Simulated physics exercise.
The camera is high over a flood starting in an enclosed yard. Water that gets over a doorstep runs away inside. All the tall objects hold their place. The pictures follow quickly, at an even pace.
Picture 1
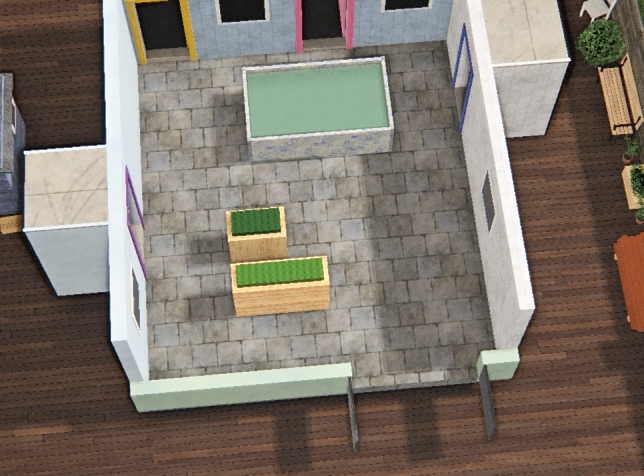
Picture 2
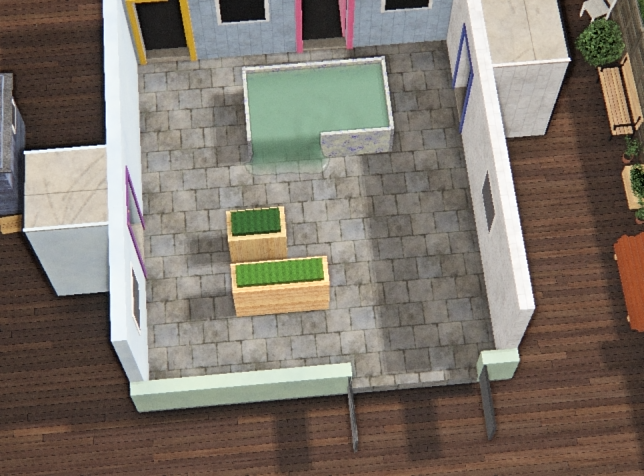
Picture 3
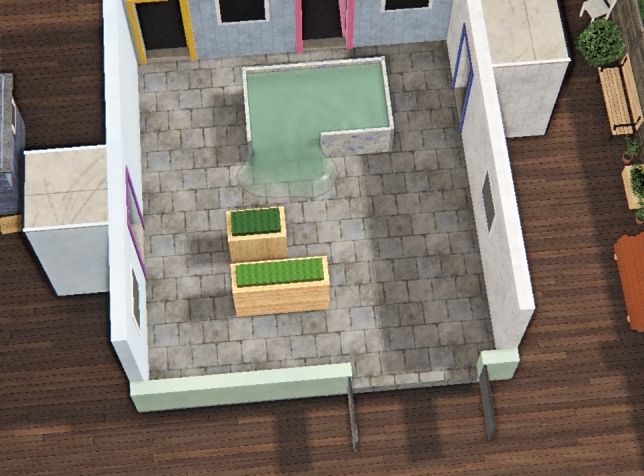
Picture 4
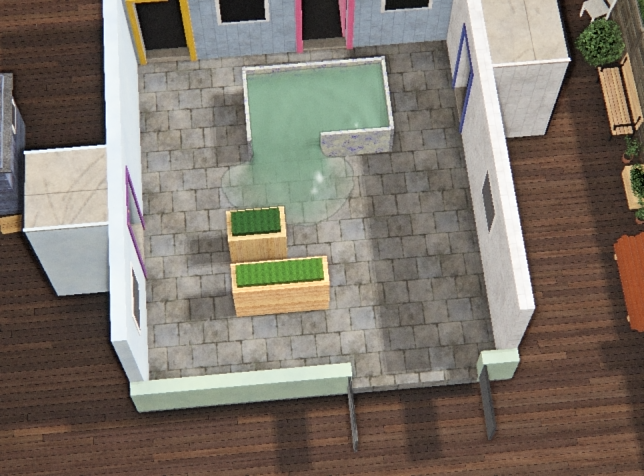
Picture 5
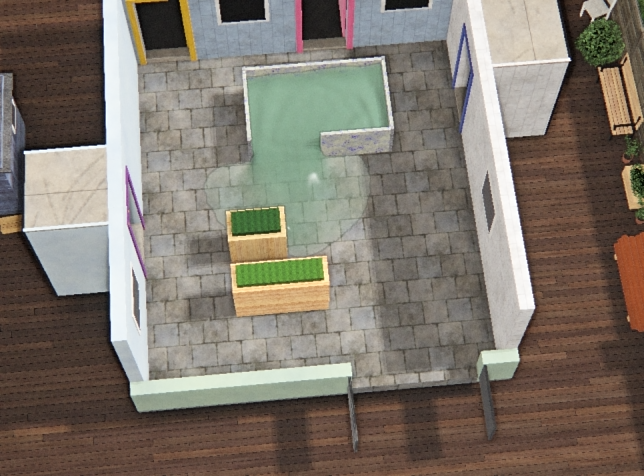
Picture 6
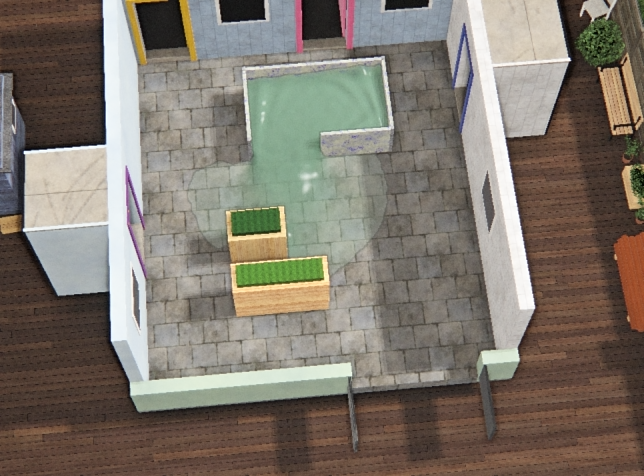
In this clip, a section of the front wall of a tank of green water opens in a walled, paved yard, and water pours through the gap, spreading across the paving and around two wooden planters.
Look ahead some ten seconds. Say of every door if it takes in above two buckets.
The pink door admits no more than that; the blue door admits no more than that; the purple door admits no more than that; the yellow door admits no more than that.
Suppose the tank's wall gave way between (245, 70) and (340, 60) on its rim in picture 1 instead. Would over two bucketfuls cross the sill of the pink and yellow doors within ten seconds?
Then: Pink is over, yellow is over.
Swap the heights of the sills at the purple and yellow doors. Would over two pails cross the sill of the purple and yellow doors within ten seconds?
In short: The purple one takes more, the yellow one keeps below it.
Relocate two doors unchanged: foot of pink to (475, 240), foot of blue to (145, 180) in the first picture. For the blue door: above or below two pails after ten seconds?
In short: Blue door is over.
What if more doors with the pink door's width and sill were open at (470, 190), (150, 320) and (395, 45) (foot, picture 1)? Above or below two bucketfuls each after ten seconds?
In that order: Takes less, is over, stays under.
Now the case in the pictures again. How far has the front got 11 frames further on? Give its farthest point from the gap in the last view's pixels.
Near (489, 363).
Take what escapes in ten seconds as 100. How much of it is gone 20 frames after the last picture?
Roughly 30 per cent.
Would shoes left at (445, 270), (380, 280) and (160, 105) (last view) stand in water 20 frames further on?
One after the other: Wet, wet, wet.
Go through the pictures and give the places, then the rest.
The tank at (317, 100) is whole and still, in the first picture.
Water pours out at (287, 149) and has run to (251, 170), in the second picture.
The front is at (324, 189), out from the gap at (287, 151), in the third picture.
The front is at (315, 221), out from the gap at (287, 152), in the fourth picture.
Water pours out at (287, 152) and has run to (315, 250), in the fifth picture.
The front is at a hidden place, out from the gap at (287, 152), in the sixth picture.
A moment on, water covers 30 % of the floor; the pink door not reached, the blue door not reached, the purple door wet at the sill, nothing in, the yellow door not reached.
Next, water covers 40 % of the floor; the pink door not reached, the blue door not reached, the purple door under two buckets in, the yellow door not reached.
Then, water covers 65 % of the floor; the pink door not reached, the blue door not reached, the purple door under two buckets in, the yellow door wet at the sill, nothing in.
Later, water covers 85 % of the floor; the pink door wet at the sill, nothing in, the blue door wet at the sill, nothing in, the purple door under two buckets in, the yellow door under two buckets in.
In the end, water covers 100 % of the floor; the pink door wet at the sill, nothing in, the blue door wet at the sill, nothing in, the purple door under two buckets in, the yellow door under two buckets in.
